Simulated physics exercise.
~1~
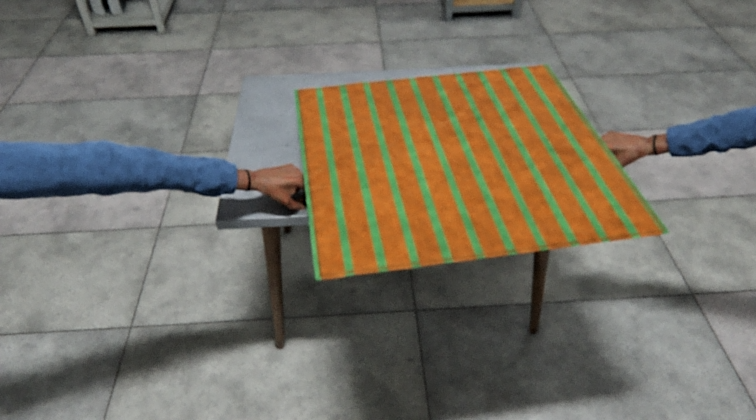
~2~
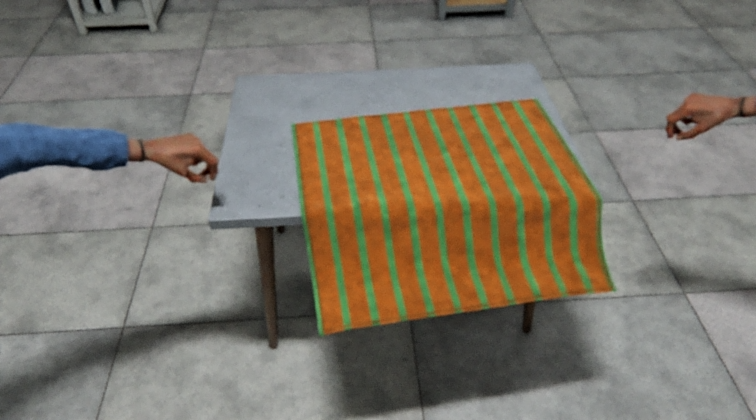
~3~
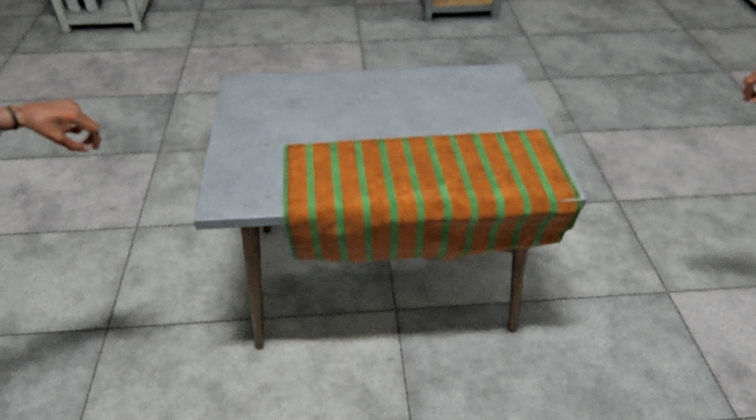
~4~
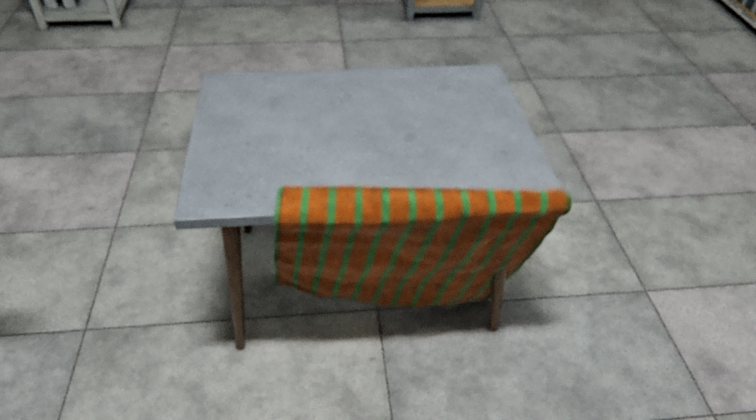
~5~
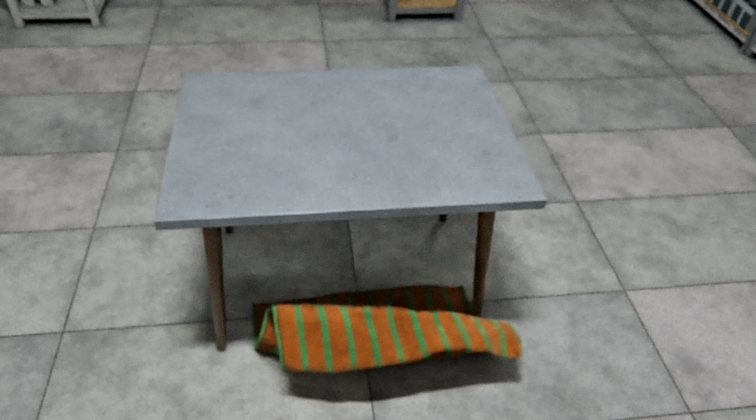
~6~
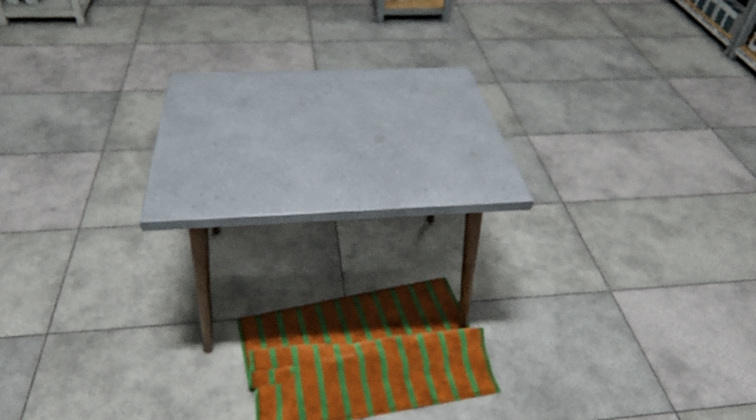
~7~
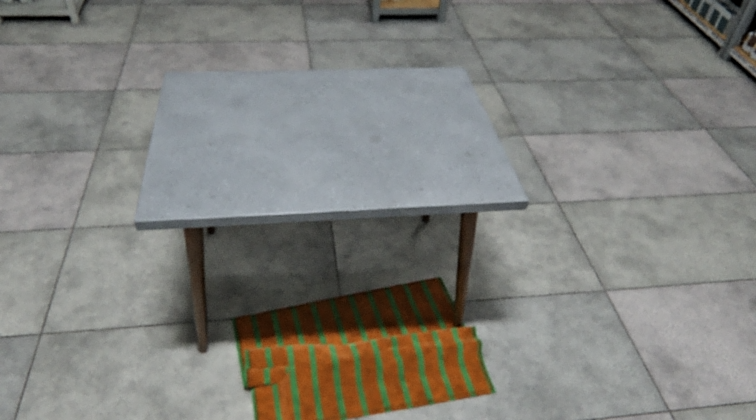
Two hands releasing an orange and green striped towel over a grey table's near edge, the cloth sliding off onto the floor.
